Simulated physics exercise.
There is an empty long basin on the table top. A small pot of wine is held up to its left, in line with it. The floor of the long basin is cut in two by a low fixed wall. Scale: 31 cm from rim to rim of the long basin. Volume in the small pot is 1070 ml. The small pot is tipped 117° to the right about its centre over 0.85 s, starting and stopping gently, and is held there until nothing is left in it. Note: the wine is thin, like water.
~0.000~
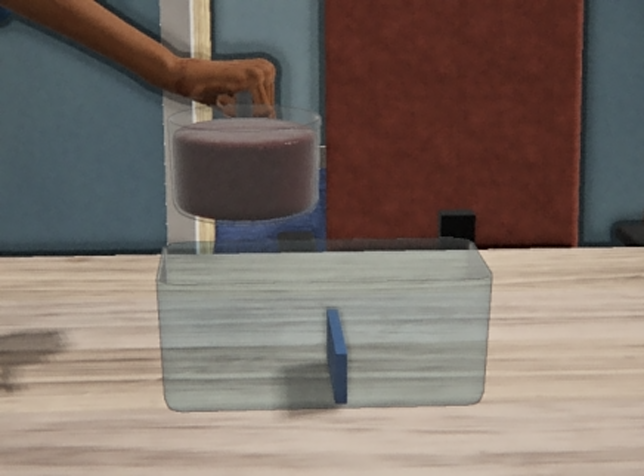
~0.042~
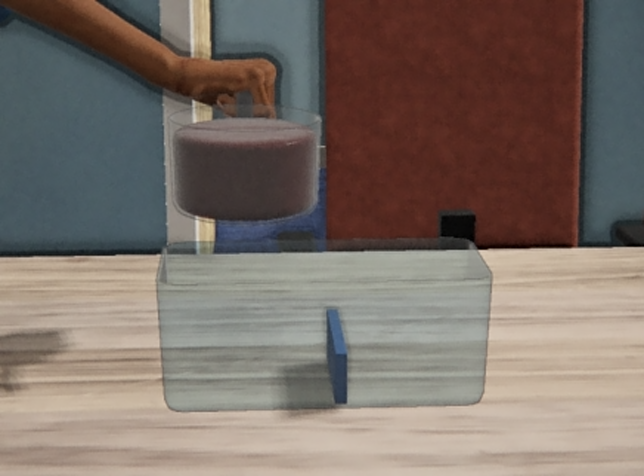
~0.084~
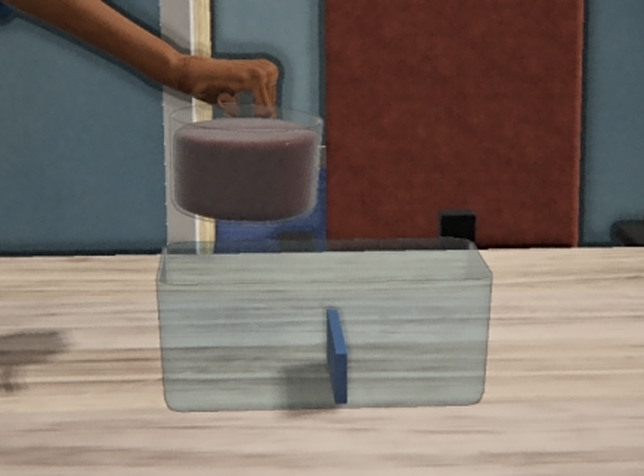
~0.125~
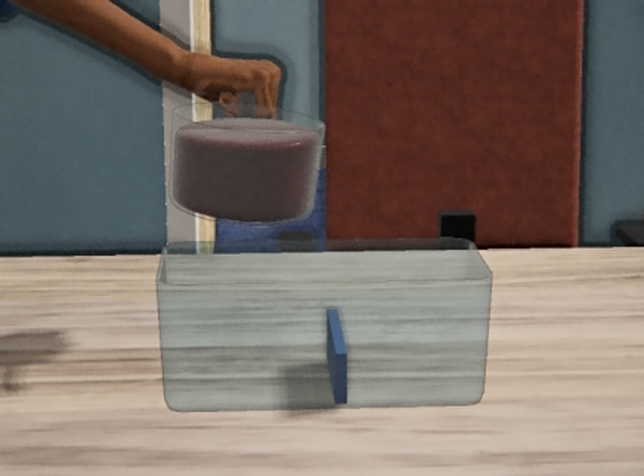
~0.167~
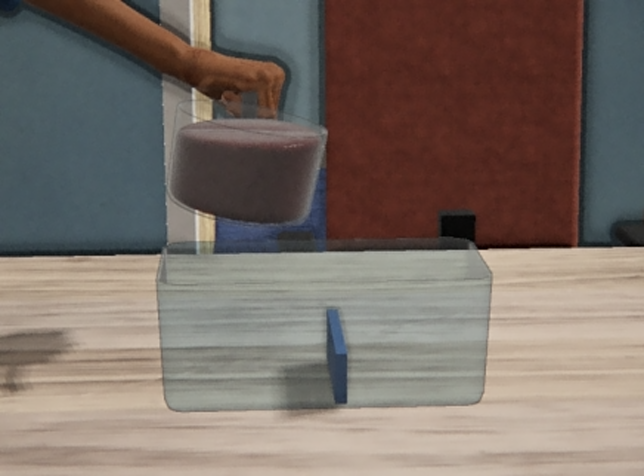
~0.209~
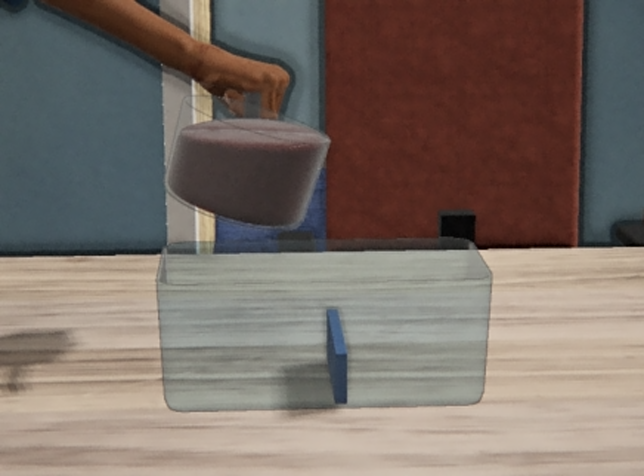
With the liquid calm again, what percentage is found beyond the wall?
Beyond the wall there is roughly 72 percent.
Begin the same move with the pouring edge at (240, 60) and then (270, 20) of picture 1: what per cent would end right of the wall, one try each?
Result: 30 per cent, then 60 per cent.
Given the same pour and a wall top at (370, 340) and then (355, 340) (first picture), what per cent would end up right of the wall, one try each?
Respectively close to 40 and 50 %.
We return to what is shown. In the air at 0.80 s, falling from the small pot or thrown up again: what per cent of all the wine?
Estimate: Around 4 per cent.
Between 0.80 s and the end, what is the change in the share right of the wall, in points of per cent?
I'd say it shrinks by some 3.
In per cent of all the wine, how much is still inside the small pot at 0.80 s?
I reckon near 6 per cent still sits there.
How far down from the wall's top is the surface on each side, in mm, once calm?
Left about 38 mm, while the right is about 8 mm.
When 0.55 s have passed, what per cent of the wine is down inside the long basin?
Close to 24 in a hundred.
By 0.55 s the tilt is 85° and 48 per cent is still to pour, 0 is left of the wall and 24 right of it.
By 0.80 s the tilt is 116° and 6 per cent is still to pour, 16 is left of the wall and 75 right of it.
By 1.07 s the tilt is 117° and 0 per cent is still to pour, 25 is left of the wall and 74 right of it.
By 1.35 s the tilt is 117° and 0 per cent is still to pour, 27 is left of the wall and 72 right of it.
At rest 28 per cent lies left of the wall, 72 right of it and 1 outside.
